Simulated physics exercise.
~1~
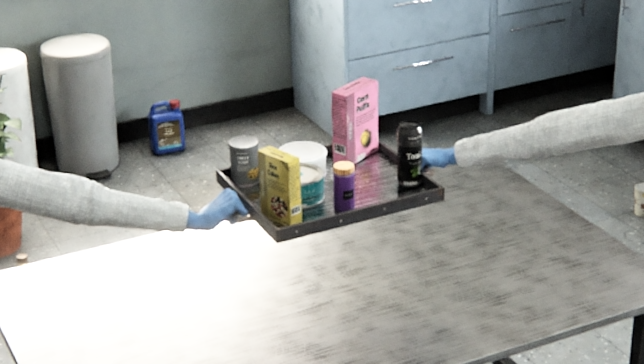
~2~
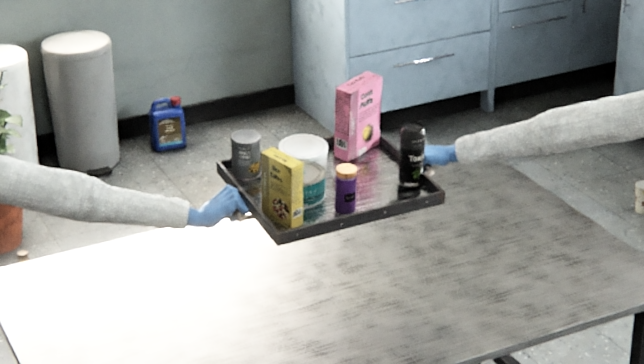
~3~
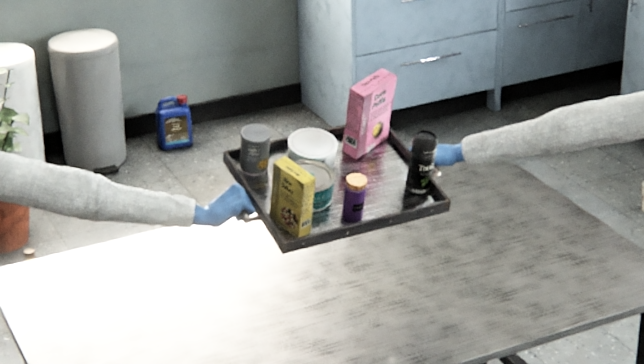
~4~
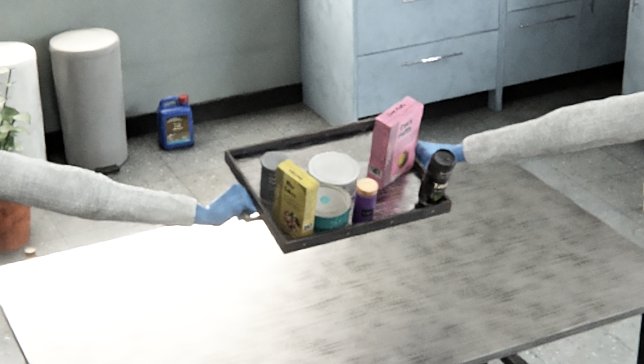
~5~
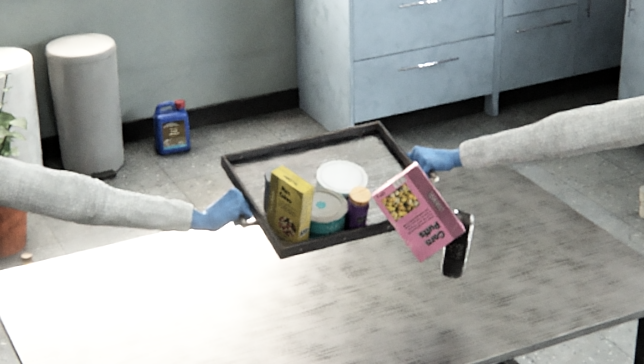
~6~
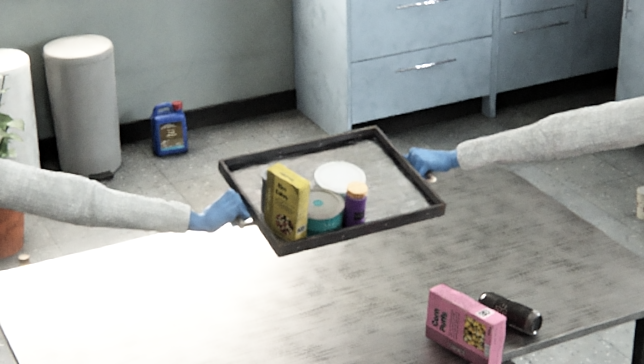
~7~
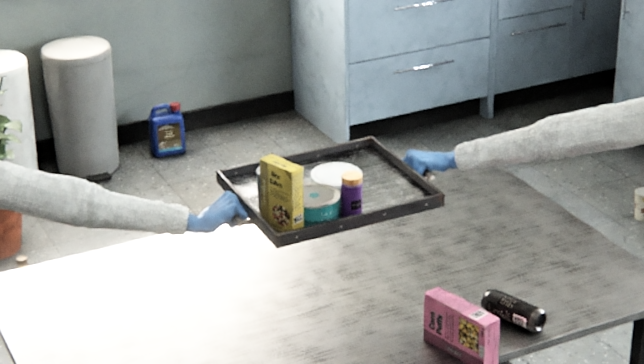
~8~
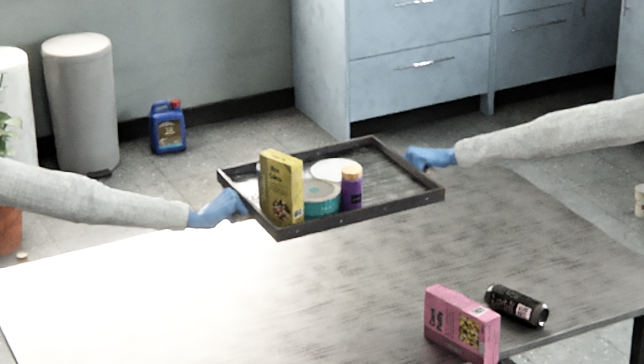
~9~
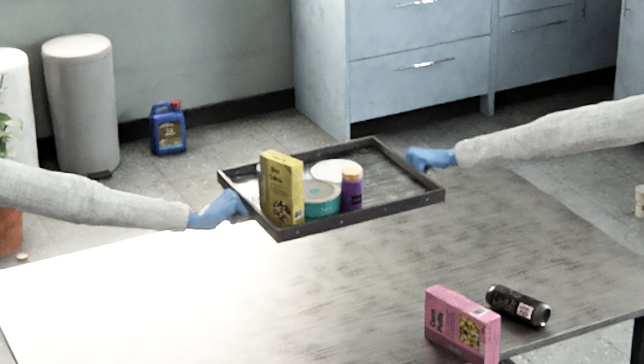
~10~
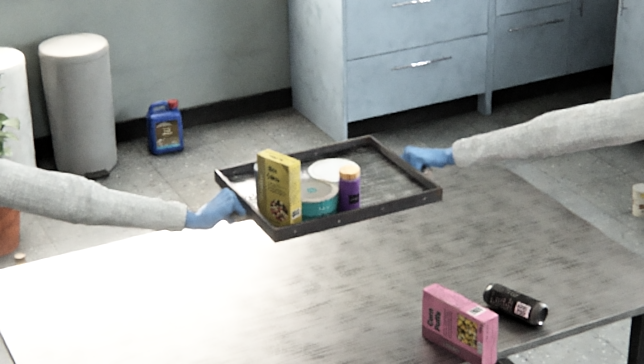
A tray held by two gloved hands tipped toward the viewer, and its contents slid until the pink packet and black can tumbled over the edge onto the table, where they stayed lying as the tray leveled out with the other items still aboard.
